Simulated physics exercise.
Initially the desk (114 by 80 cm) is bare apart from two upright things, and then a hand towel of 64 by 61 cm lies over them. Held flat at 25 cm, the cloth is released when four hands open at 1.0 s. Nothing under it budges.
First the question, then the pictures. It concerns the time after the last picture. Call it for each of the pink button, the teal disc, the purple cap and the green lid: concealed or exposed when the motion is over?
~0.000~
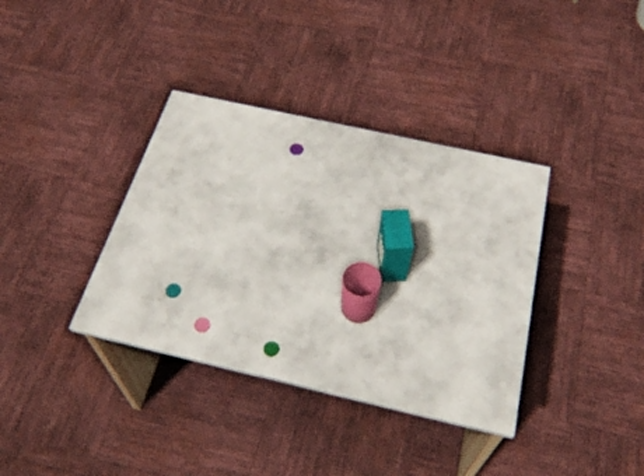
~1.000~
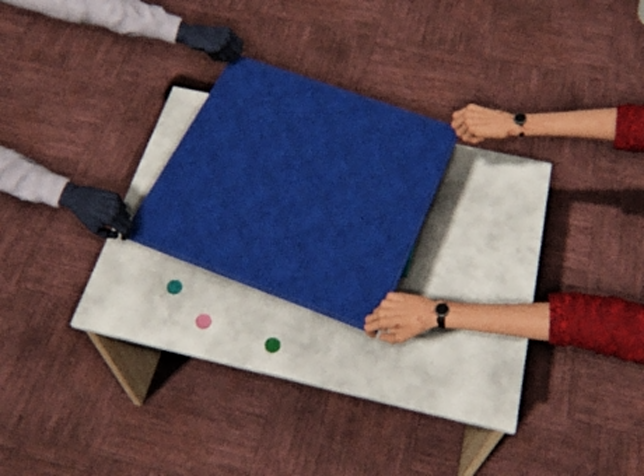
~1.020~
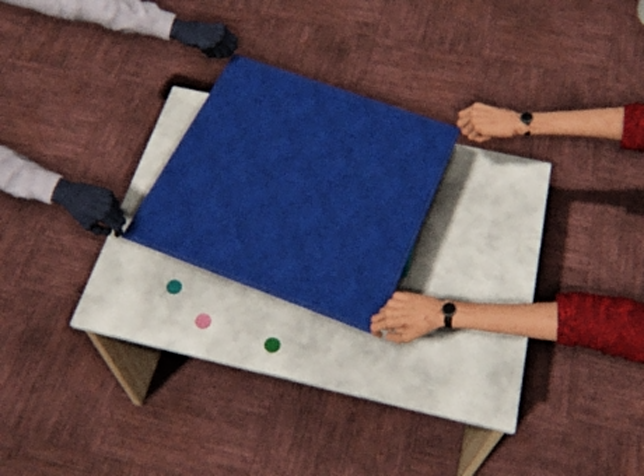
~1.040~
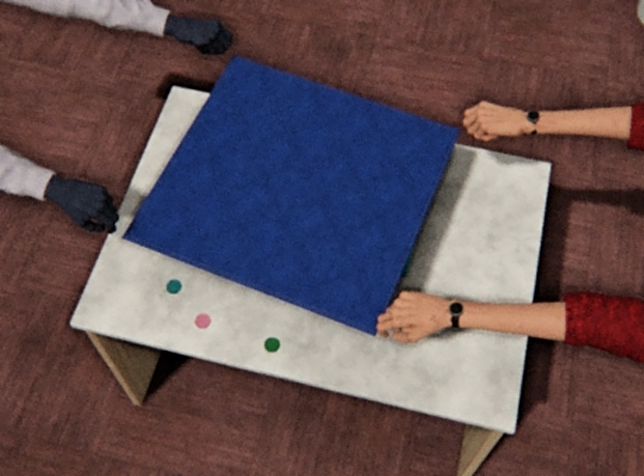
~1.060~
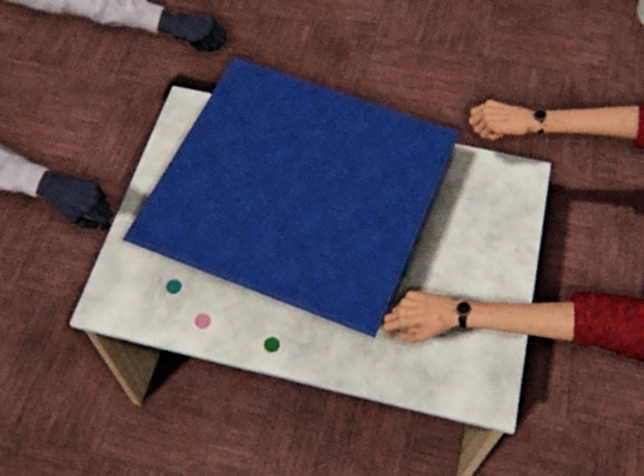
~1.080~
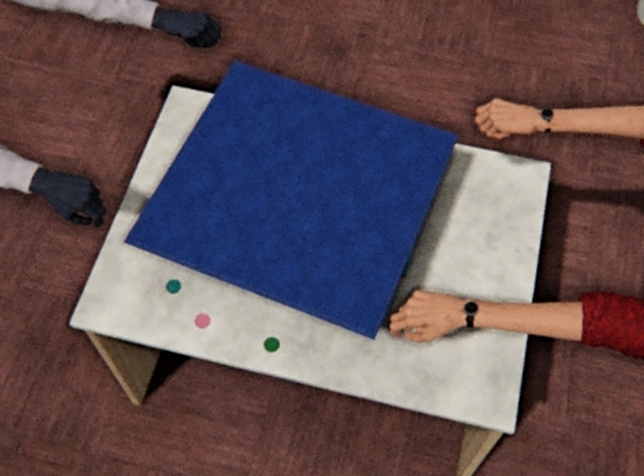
The pink button ends exposed, the teal disc ends concealed, the purple cap ends concealed, the green lid ends exposed.
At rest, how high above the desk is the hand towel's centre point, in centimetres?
I'd put it near 0 cm.
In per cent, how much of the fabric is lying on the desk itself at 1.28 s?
Contact share: Approx. 55 percent.
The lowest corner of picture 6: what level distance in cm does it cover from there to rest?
That corner moves about 6 cm, measured flat, before it rests.
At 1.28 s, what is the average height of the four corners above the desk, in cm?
Mean corner height at that time: Approx. 2 cm.
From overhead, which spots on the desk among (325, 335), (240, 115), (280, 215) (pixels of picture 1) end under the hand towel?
Check, spot by spot: Overlapped / clear / overlapped.
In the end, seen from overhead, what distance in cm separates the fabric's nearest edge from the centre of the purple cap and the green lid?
4 cm and 2 cm.
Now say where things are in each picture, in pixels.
Pink button (202, 325); teal disc (173, 290); purple cap (297, 149); green lid (271, 349); teal carton (398, 228), 19 cm tall; pink cup (362, 279), 16 cm tall, in the first picture.
Hand towel corners (121, 237) (234, 54) (461, 129) (376, 335); highest point 25 cm, lowest 25 cm, in the second picture.
Hand towel corners (121, 237) (234, 54); highest point 25 cm, lowest 25 cm, in the third picture.
Hand towel corners (122, 238) (234, 56); highest point 24 cm, lowest 24 cm, in the fourth picture.
Hand towel corners (122, 240) (234, 58); highest point 23 cm, lowest 23 cm, in the fifth picture.
Hand towel corners (124, 243) (234, 61) (458, 136) (374, 340); highest point 22 cm, lowest 22 cm, in the sixth picture.
After 1.3 s, 55 % of it is down, spanning 67 by 65 cm, above teal disc, purple cap.
After 1.5 s, 60 % of it is down, spanning 69 by 66 cm, above teal disc, purple cap.
After 1.7 s, 60 % of it is down, spanning 67 by 67 cm, above teal disc, purple cap.
After 1.9 s, 60 % of it is down, spanning 68 by 67 cm, above teal disc, purple cap.
After 2.7 s, 60 % of it is down, spanning 68 by 67 cm, above teal disc, purple cap.
